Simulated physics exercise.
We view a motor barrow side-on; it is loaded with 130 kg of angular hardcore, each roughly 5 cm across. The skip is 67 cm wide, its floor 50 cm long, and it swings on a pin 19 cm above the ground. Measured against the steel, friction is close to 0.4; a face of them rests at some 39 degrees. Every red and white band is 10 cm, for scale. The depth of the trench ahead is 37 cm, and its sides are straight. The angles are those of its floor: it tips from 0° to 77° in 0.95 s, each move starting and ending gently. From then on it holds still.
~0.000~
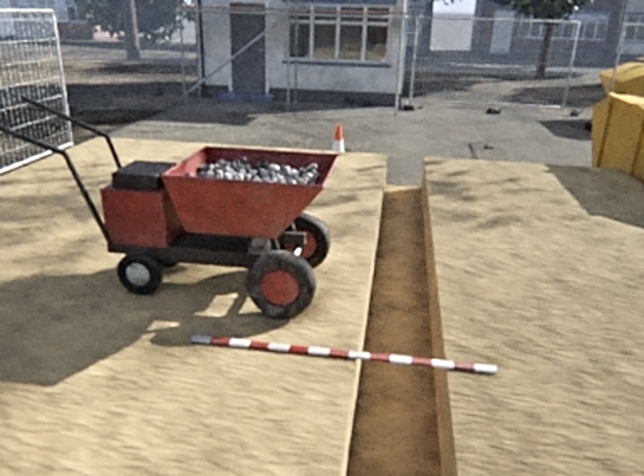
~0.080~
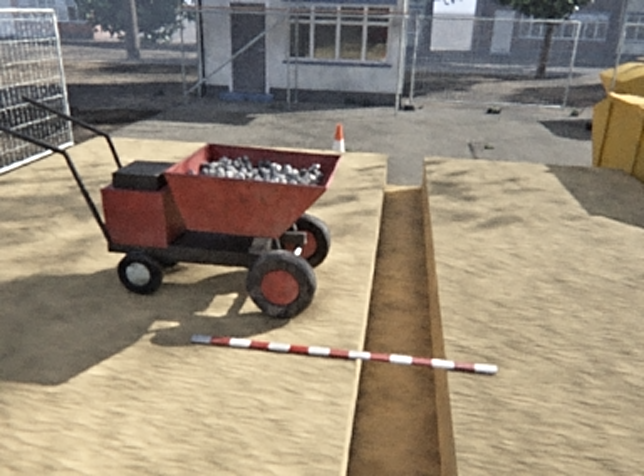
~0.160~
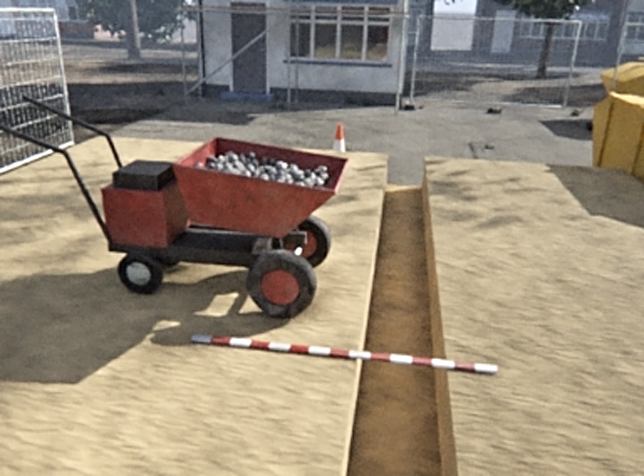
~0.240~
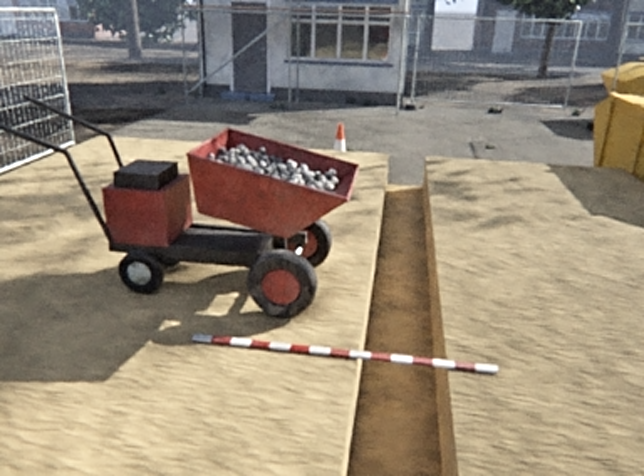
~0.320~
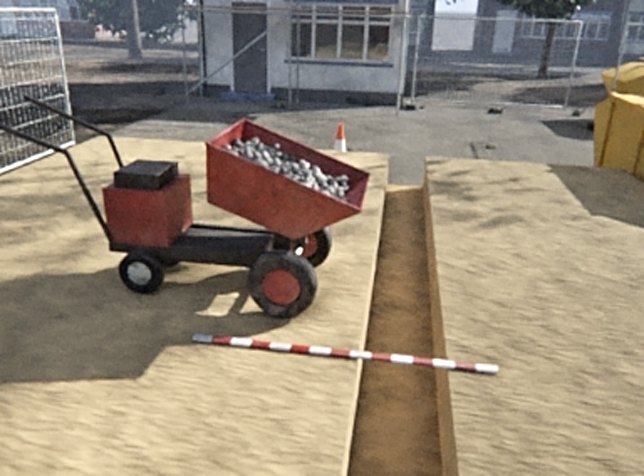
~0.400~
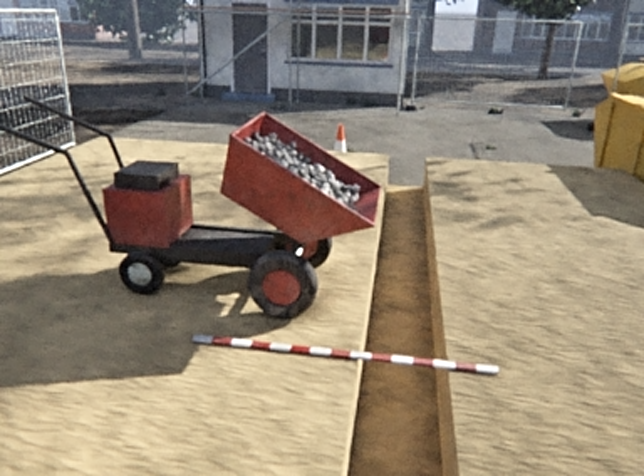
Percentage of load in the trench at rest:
89 %.
After 0.7 s the floor is at 65°; 100 % in the skip; the foremost stones are at (392, 258).
After 1.0 s the floor is at 77°; 65 % in the skip, 31 % in the trench, 4 % past the trench; the foremost stones are at (465, 315).
After 1.4 s the floor is at 77°; 22 % in the skip, 66 % in the trench, 11 % past the trench; the foremost stones are at (542, 314).
After 3.3 s the floor is at 77°; 0 % in the skip, 89 % in the trench, 11 % past the trench; the foremost stones are at (561, 310).
